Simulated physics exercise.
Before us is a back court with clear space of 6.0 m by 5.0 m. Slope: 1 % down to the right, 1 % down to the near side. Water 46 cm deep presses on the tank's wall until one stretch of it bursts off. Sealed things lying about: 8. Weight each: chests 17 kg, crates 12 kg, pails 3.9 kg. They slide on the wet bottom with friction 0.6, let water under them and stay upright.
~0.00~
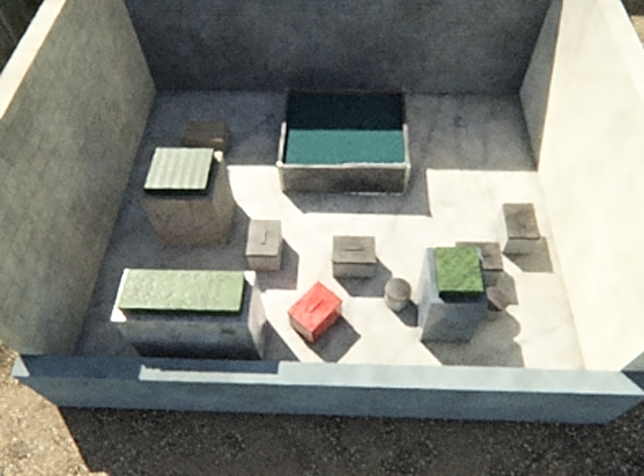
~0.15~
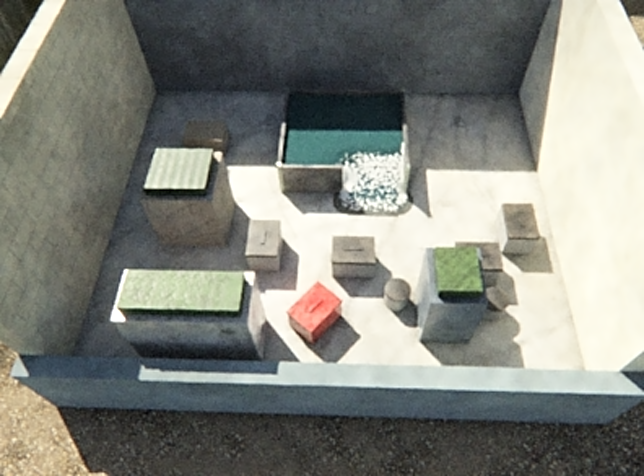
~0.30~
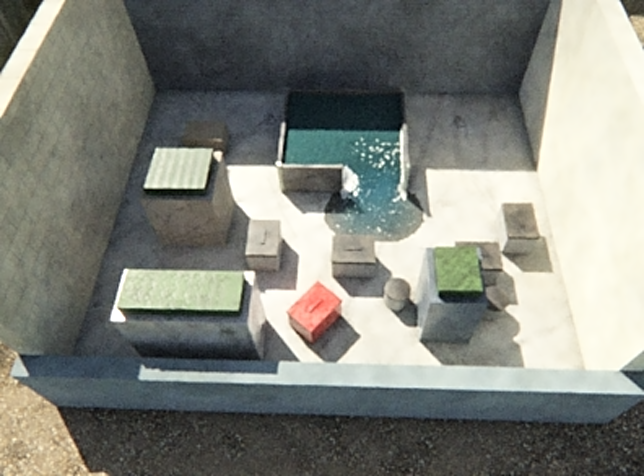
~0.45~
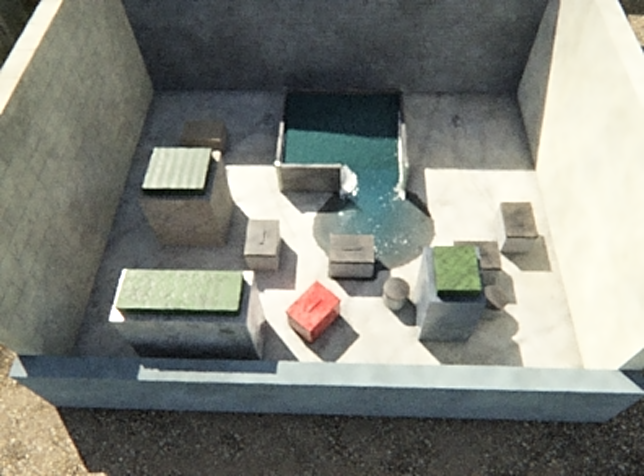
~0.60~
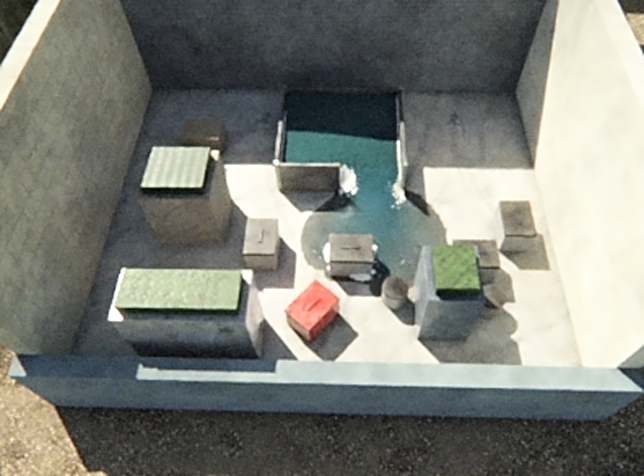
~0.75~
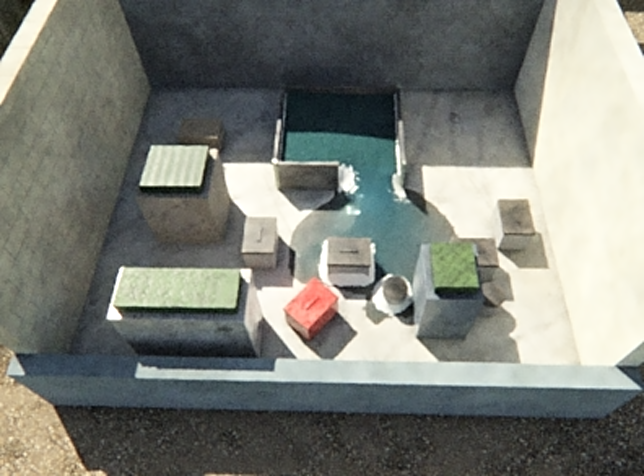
Water bursts through a gap in the front of a dark green tank at the back of a walled concrete court, seen from high above. Grey boxes, a small round drum and green-topped blocks stand around the pale floor, with a red chest near the front. White froth gives way to a widening pool that spreads forward around the nearest grey box and the drum, while the view shifts very slightly.
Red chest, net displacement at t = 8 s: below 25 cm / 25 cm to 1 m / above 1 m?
I'm guessing it covers a short distance.
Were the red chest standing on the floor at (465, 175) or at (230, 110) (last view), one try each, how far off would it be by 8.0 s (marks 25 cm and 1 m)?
From the first place it is barely disturbed; from the second it is barely disturbed.
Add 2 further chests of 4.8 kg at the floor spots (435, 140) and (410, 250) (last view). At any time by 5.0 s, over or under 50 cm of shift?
Respectively: Inside the limit and outside the limit.
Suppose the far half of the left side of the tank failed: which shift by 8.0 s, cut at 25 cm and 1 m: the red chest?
Outcome for the red chest: No real movement.
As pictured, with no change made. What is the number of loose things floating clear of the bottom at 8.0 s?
At that instant the tally stands at 2.
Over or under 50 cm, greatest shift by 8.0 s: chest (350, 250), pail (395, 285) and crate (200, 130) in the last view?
Item by item, they came out above the mark, above the mark and below the mark.
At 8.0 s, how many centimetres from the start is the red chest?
Roughly 80 centimetres.
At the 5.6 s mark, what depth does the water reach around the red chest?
Roughly 5 cm deep.
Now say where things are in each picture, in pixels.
In the first frame, the red chest at (314, 305), on the bottom; 2.5 m2 under water; 0 of 8 have shifted.
In the second frame, the red chest at (314, 305), on the bottom; 3.0 m2 under water; 0 of 8 have shifted.
In the third frame, the red chest at (314, 305), on the bottom; water covers 3.5 m2; 0 of 8 have shifted.
In the fourth frame, the red chest at (313, 305), on the bottom; water covers 4.1 m2; 0 of 8 have shifted.
In the fifth frame, the red chest at (312, 304) rests on the ground; water covers 4.9 m2; 0 of 8 have shifted.
In the sixth frame, the red chest at (311, 302), on the bottom; 5.6 m2 under water; 1 of 8 have shifted.
After 1.6 s the red chest is near (299, 317), 0.2 m from its start, aground; 1 afloat.
After 3.6 s the red chest is near (278, 304), 0.4 m from its start, afloat; 5 afloat.
After 5.6 s the red chest is near (257, 281), 0.7 m from its start, aground; 4 afloat.
After 8.0 s the red chest is near (257, 281), 0.7 m from its start, aground; 2 afloat.
